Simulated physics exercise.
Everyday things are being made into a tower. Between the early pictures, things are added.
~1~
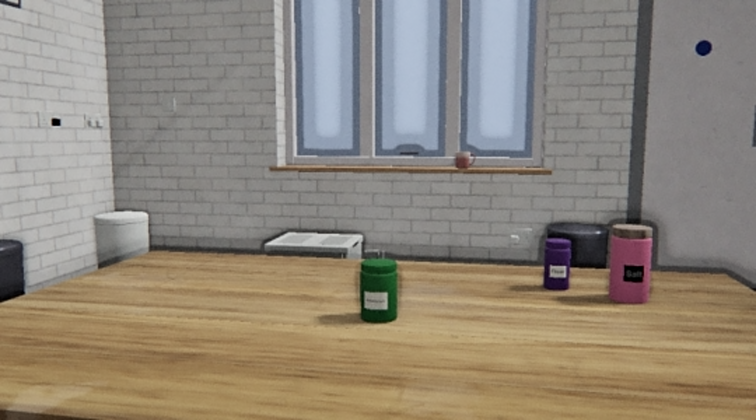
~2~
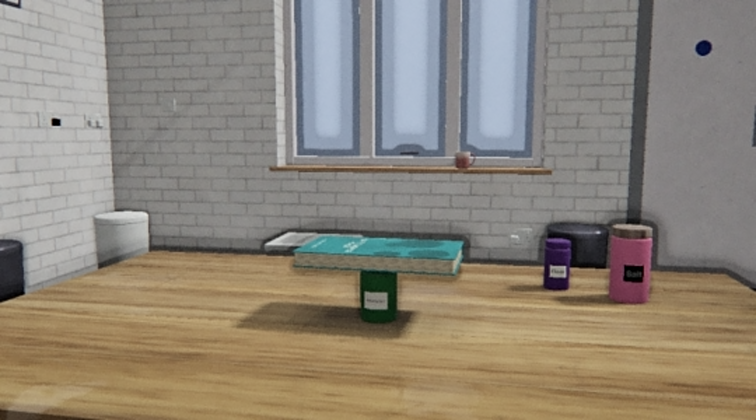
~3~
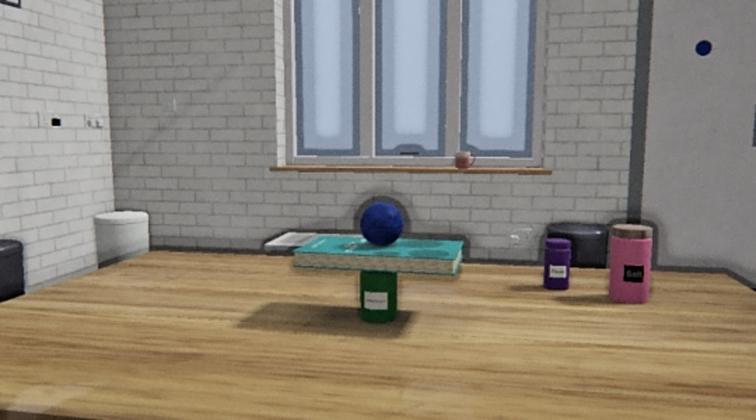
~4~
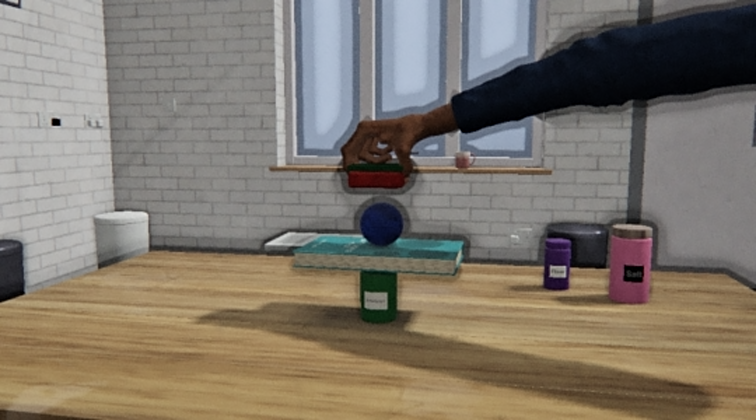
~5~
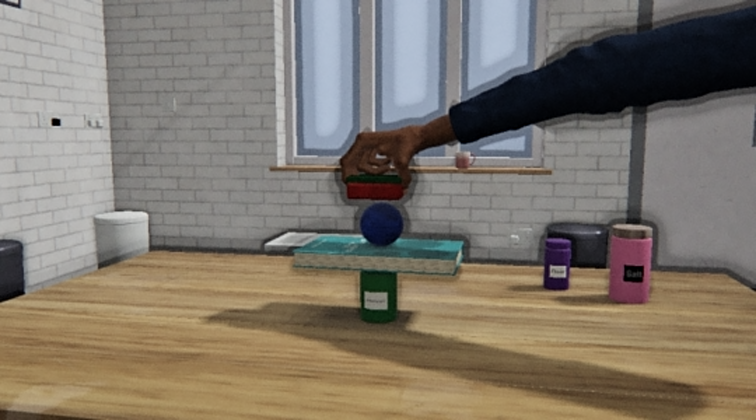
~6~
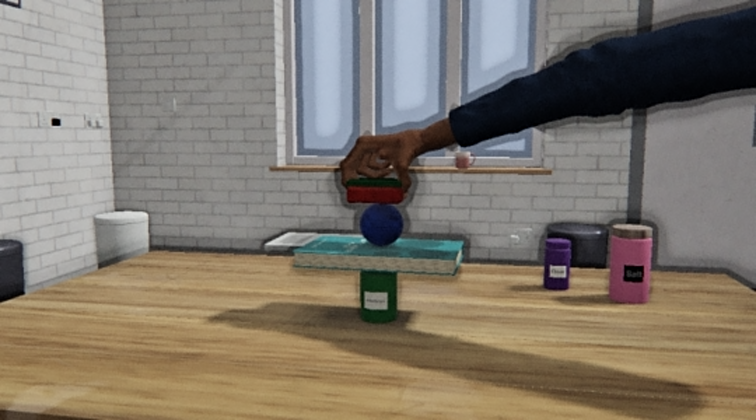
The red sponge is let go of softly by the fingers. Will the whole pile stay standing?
Basically the pile is insecure.
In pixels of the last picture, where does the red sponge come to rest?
Look around (225, 297) in the final frame.
Then, 0.40 s on from there, red sponge now fallen.
Then, 0.90 s on from there, things are still on the move.
Then, 1.10 s on from there, as before.
In the end, fallen, red sponge; the other 5 unmoved. At the end, from the last picture's camera, red sponge near (225, 298). The pile loses its balance.
